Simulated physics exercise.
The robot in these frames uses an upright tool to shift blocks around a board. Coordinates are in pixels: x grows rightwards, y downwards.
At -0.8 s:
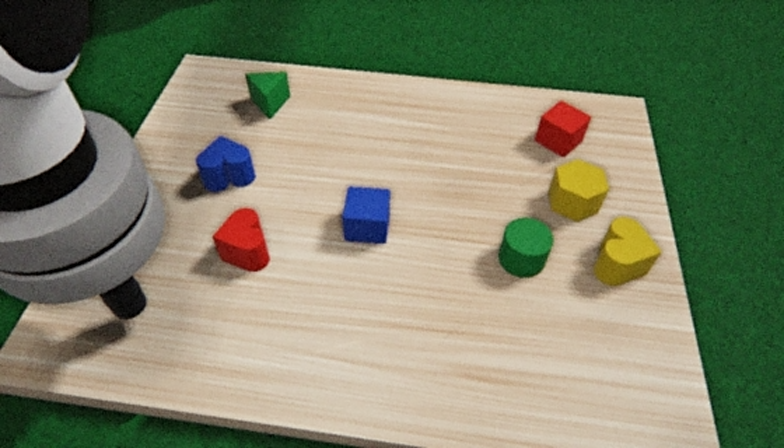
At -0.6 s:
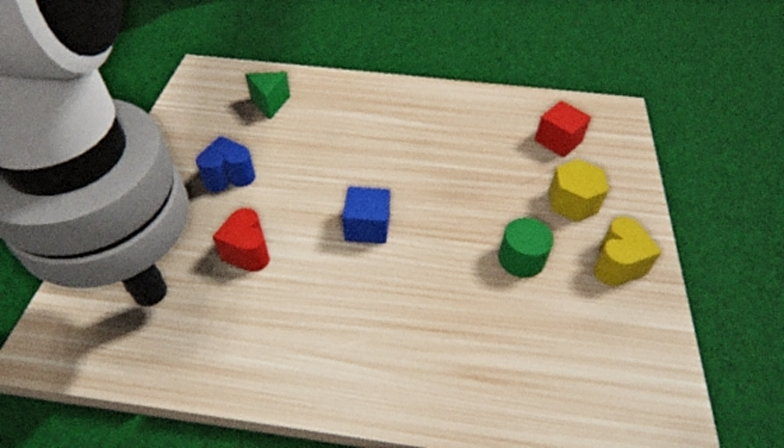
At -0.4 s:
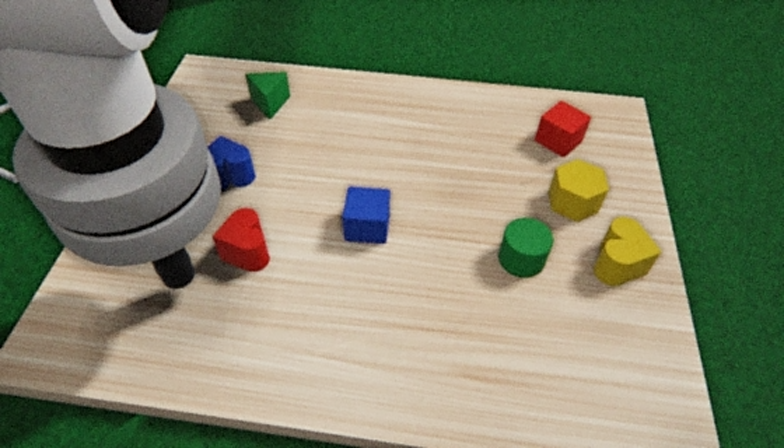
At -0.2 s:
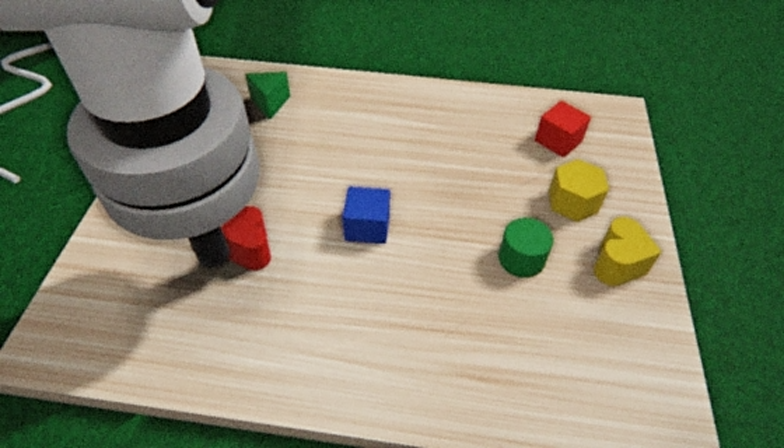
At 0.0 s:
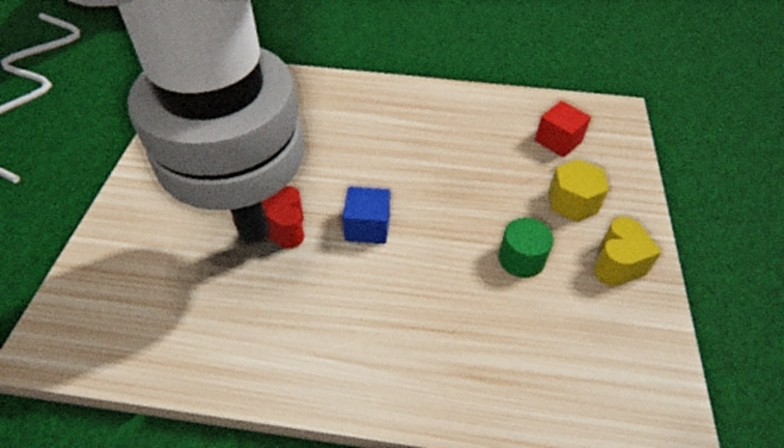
A robot arm with a dark upright tip slid rightward across a wooden board of colorful blocks, reached the red heart, and pushed it a short way right and slightly up, nearer the blue cube.
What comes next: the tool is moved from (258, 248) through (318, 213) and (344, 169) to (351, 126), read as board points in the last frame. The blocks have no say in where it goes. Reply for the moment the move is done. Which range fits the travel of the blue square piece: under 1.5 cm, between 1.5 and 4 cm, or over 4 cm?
Once the path is done, the blue square piece lies within 1.5 cm of its present place.
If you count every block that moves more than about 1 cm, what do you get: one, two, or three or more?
Count: One.
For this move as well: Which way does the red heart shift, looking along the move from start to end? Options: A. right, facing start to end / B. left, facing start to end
Answer: A.
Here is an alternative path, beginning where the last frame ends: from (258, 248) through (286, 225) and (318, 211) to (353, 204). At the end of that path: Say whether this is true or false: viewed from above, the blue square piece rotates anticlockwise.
False - the claim does not hold.
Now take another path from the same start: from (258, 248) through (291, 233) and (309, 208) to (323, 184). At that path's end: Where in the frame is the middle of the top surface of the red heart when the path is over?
When the path ends, it will be at (351, 151).
On the path given first. One third of the way, tool at (317, 196); red heart at (340, 170); blue square piece at (371, 201), turned 15° clockwise.
Two thirds of the way, tool at (343, 151); red heart at (374, 139), turned 45° clockwise; blue square piece at (372, 200), turned 20° clockwise.
At the end, tool at (350, 110); blue heart in place; red heart at (376, 138), turned 55° clockwise; blue square piece at (372, 200), turned 20° clockwise.
